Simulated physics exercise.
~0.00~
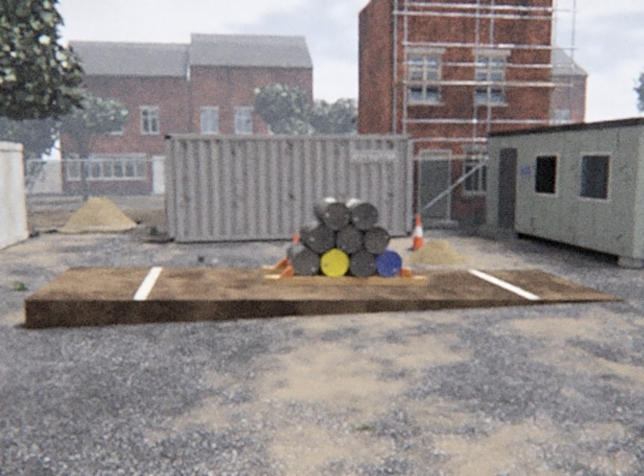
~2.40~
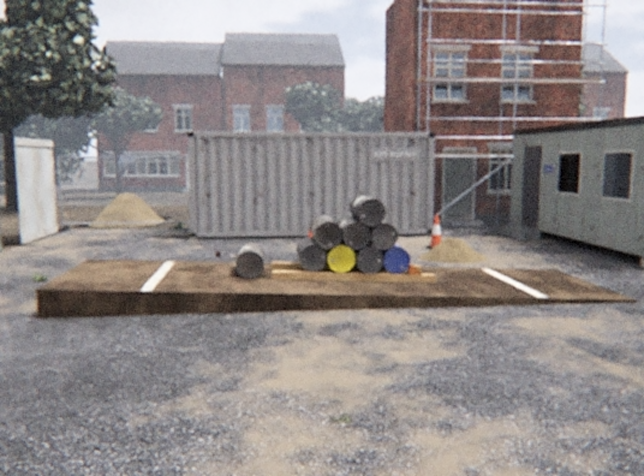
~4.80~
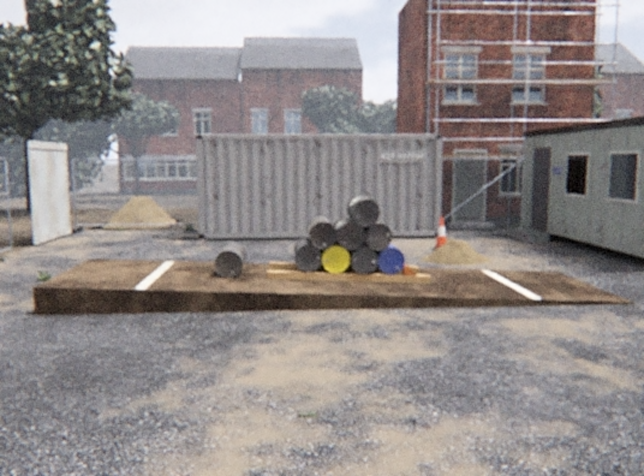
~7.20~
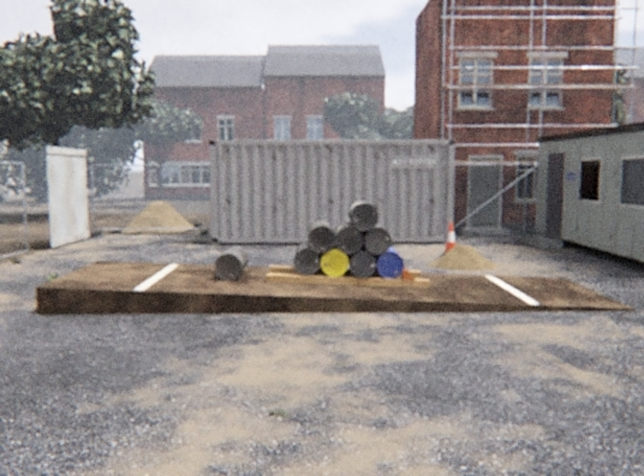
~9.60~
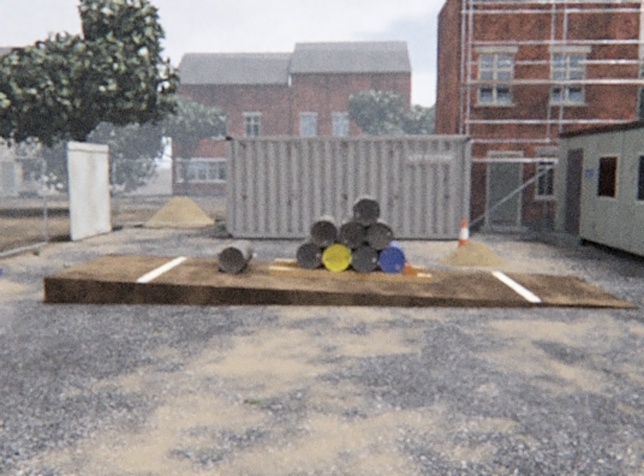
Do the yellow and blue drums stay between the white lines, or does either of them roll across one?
Both the yellow and the blue drum stay between the lines, still in the bottom row of the stack at the end.
